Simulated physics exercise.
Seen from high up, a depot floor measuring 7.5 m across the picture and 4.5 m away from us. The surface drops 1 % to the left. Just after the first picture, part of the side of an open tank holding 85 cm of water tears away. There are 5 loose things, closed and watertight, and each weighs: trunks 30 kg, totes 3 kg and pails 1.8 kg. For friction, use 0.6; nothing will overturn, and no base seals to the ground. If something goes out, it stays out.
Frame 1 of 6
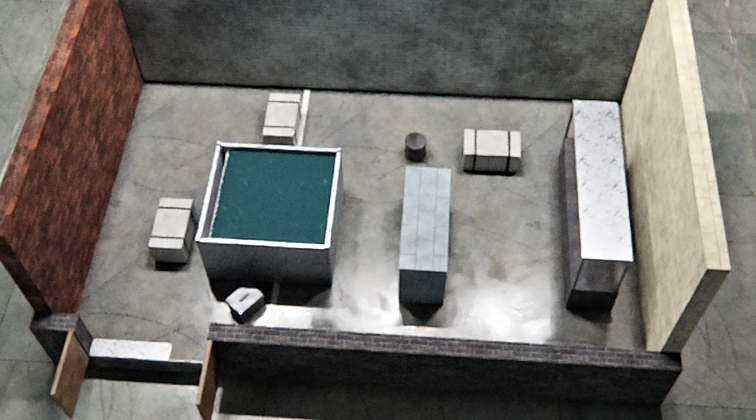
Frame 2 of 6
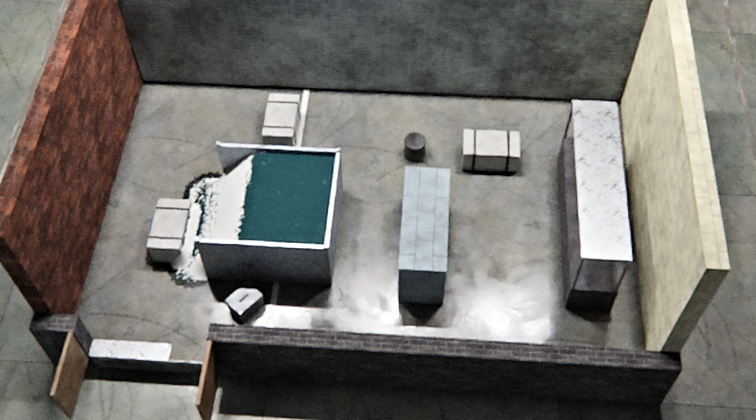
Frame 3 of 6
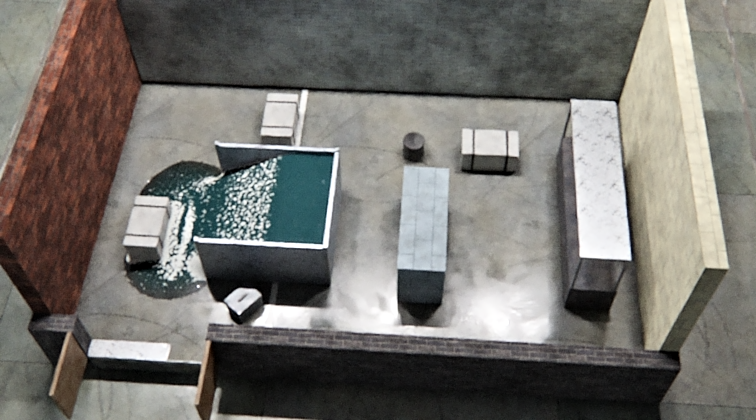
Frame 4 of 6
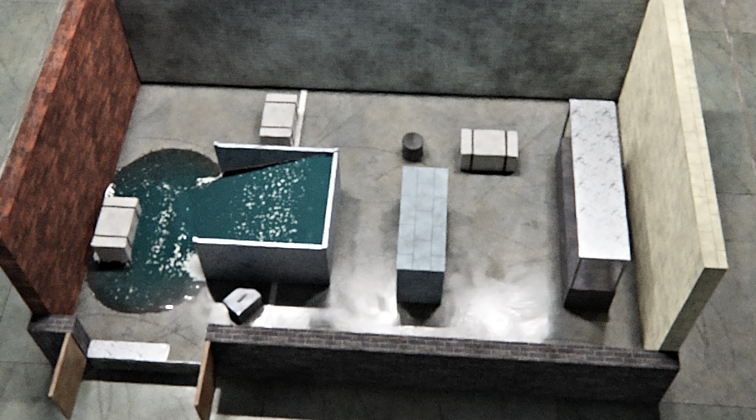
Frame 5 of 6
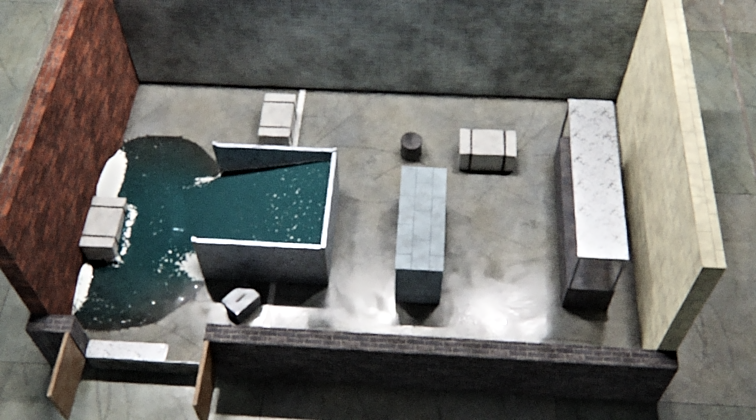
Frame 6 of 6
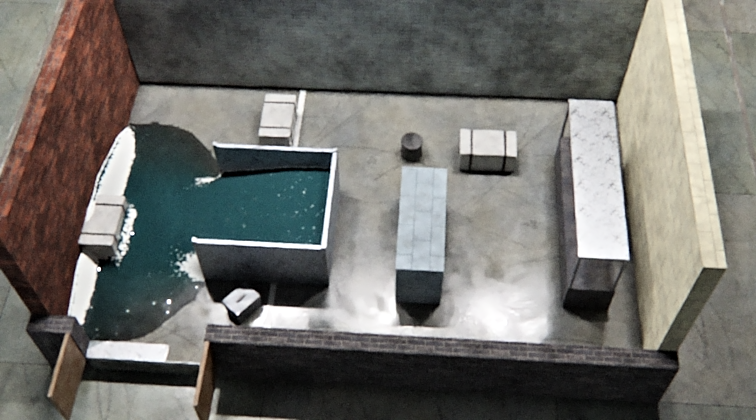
A grey-floored depot room is seen from high above, walled in dark red at left, grey at the back and cream at right. An open tank of dark green water stands left of centre, with pale strapped boxes around it, a blue-grey block and a tall pale unit further right. The tank's left side opens, foaming water spreads leftward to the red wall, and it pushes the nearest box left.
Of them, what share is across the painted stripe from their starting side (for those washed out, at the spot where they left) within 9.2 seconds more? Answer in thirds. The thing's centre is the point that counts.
The share is between one third and two thirds.
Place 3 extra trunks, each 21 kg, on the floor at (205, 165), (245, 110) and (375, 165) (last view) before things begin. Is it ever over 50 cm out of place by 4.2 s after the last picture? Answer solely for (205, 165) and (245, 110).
Beyond, then beyond.
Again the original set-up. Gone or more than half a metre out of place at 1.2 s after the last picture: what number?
By that time the total stands at 1.
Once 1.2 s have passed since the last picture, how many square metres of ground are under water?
Some 11.0 m2 of it.
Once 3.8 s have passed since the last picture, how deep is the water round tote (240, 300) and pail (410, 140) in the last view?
About 3 and 3 cm.
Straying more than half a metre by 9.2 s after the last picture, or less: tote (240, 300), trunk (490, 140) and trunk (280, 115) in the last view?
Listed order: Beyond the mark, within the mark and beyond the mark.
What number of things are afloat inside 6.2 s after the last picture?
Total: 0.
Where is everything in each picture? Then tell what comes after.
In the first picture, a trunk at (171, 223) rests on the ground; a trunk at (282, 114), on the bottom; 2.4 m2 under water; 0 of 5 have shifted.
In the second picture, a trunk at (169, 223) rests on the ground; a trunk at (281, 115), on the bottom; 3.3 m2 under water; 0 of 5 have shifted.
In the third picture, a trunk at (146, 221), on the bottom, 31 cm from its start; a trunk at (280, 115), on the bottom; 4.6 m2 under water; 1 of 5 have shifted.
In the fourth picture, a trunk at (115, 221) rests on the ground, 73 cm from its start; a trunk at (279, 115) rests on the ground; 6.2 m2 under water; 1 of 5 have shifted.
In the fifth picture, a trunk at (103, 221) rests on the ground, 88 cm from its start; a trunk at (277, 115) rests on the ground; 7.2 m2 under water; 1 of 5 have shifted.
In the sixth picture, a trunk at (102, 219), afloat, 88 cm from its start; a trunk at (278, 115) rests on the ground; 7.7 m2 under water; 1 of 5 have shifted.
Then, 1.2 s after the last picture 0 of 5 are over the mark; 1 afloat.
Then, 3.8 s after the last picture 2 of 5 are over the mark; 2 afloat.
Then, 6.2 s after the last picture 2 of 5 are over the mark; 0 afloat.
Then, 9.2 s after the last picture 2 of 5 are over the mark; 2 afloat.
